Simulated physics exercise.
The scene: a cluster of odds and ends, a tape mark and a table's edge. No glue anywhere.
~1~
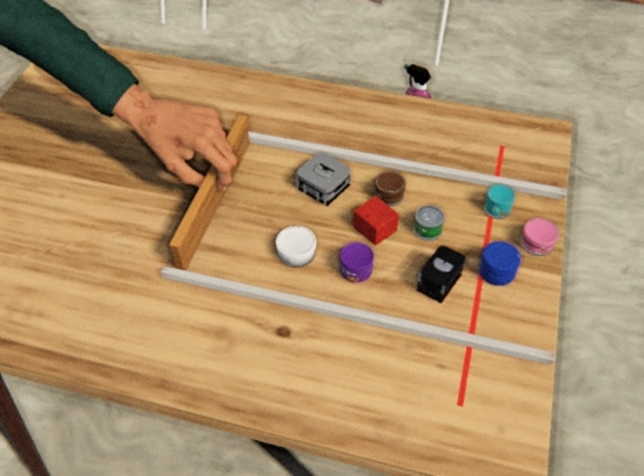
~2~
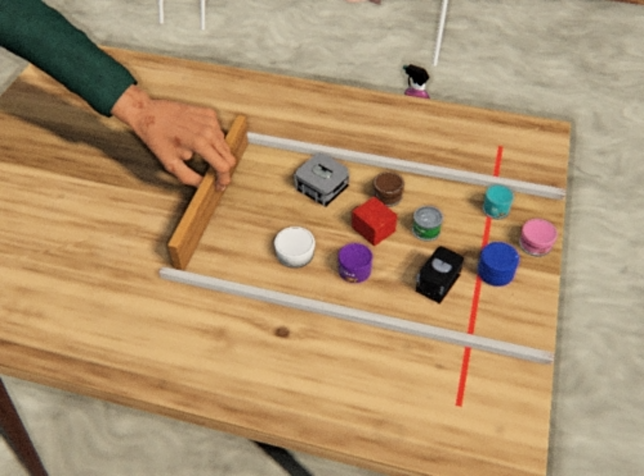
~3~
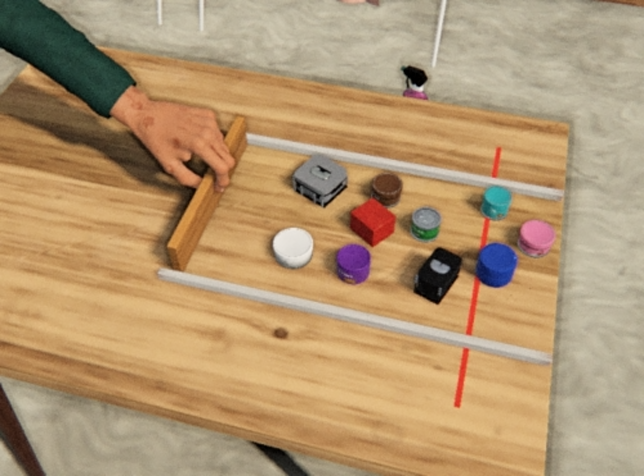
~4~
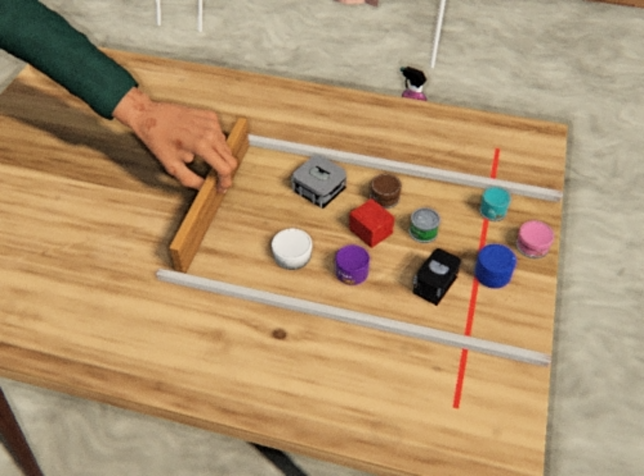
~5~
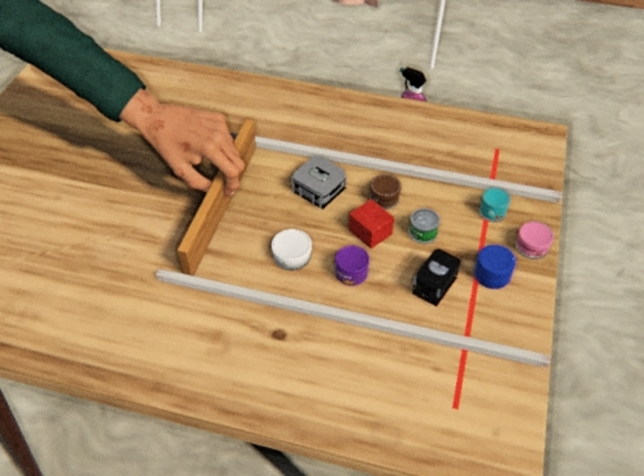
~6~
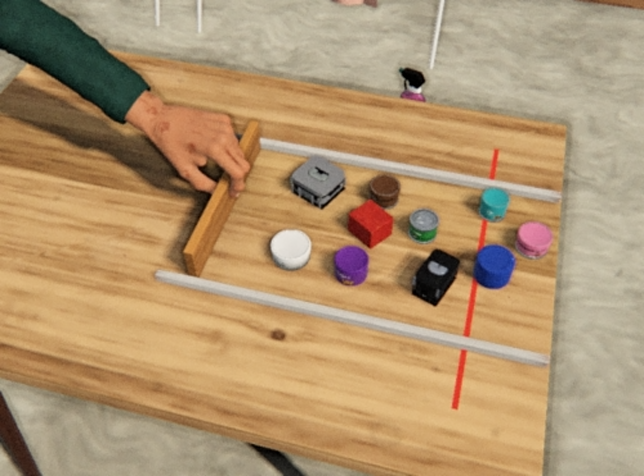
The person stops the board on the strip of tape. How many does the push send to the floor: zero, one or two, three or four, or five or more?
Outcome: The number that fall off is one or two.
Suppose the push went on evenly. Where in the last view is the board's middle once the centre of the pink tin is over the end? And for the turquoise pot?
Its middle is around (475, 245) and around (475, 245).
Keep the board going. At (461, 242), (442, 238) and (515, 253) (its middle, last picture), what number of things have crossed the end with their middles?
In that order 0, 0 and 6.
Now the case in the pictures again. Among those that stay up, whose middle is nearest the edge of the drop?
The blue lid.
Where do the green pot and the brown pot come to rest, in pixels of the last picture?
The green pot stops around (532, 244); the brown pot around (546, 222).
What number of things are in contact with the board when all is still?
It touches 4.
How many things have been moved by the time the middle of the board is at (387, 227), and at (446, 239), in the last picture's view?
By then 7, and 9.
A little later, none off yet; pink tin at rest near (534, 240); blue lid at rest near (494, 267); turquoise pot at rest near (494, 205).
Next, none off yet; pink tin at rest near (534, 240); blue lid at rest near (494, 267); turquoise pot moving near (497, 205).
When it is over, the number that fall off is one or two; down, turquoise pot and pink tin.
